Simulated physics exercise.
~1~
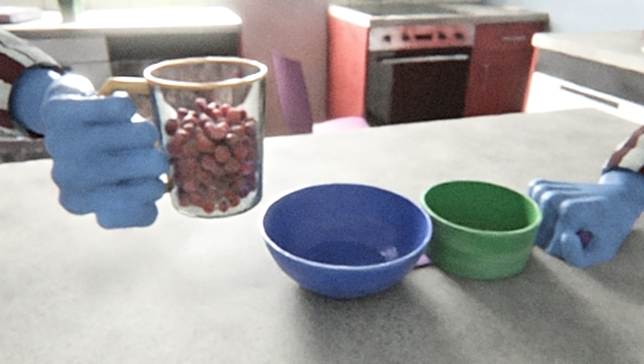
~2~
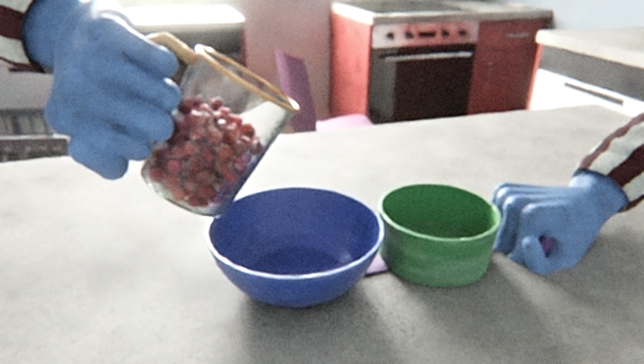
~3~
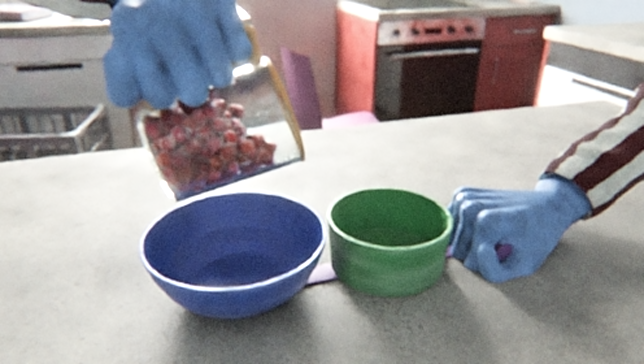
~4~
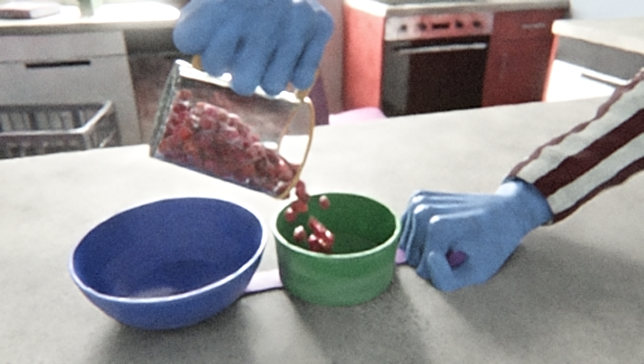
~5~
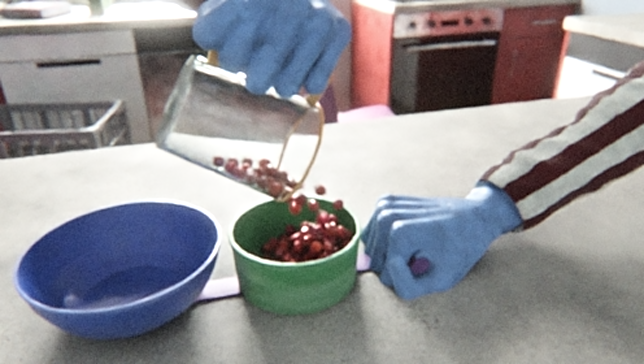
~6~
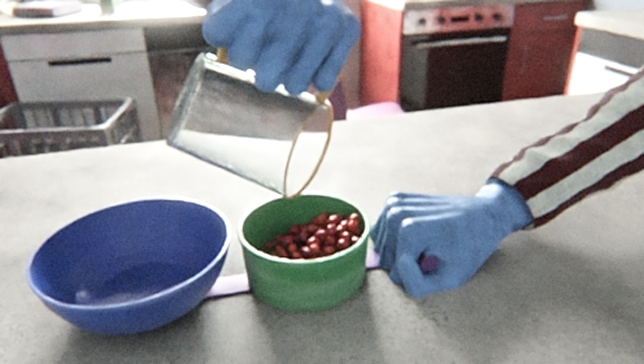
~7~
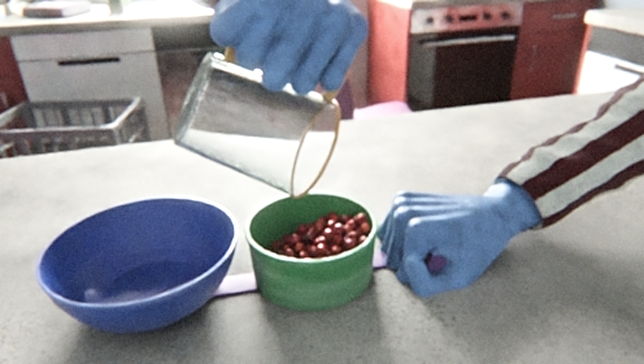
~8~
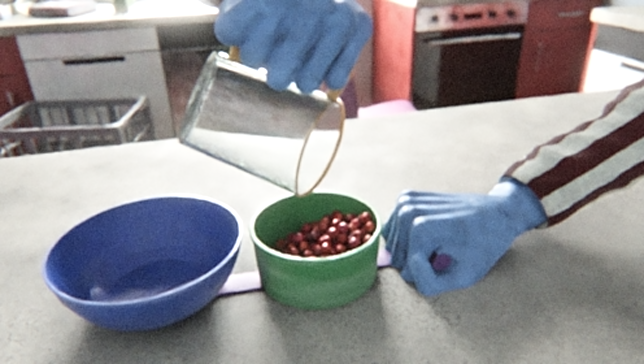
A blue-gloved hand tips a glass cup, pouring all its cranberries into a green dish.
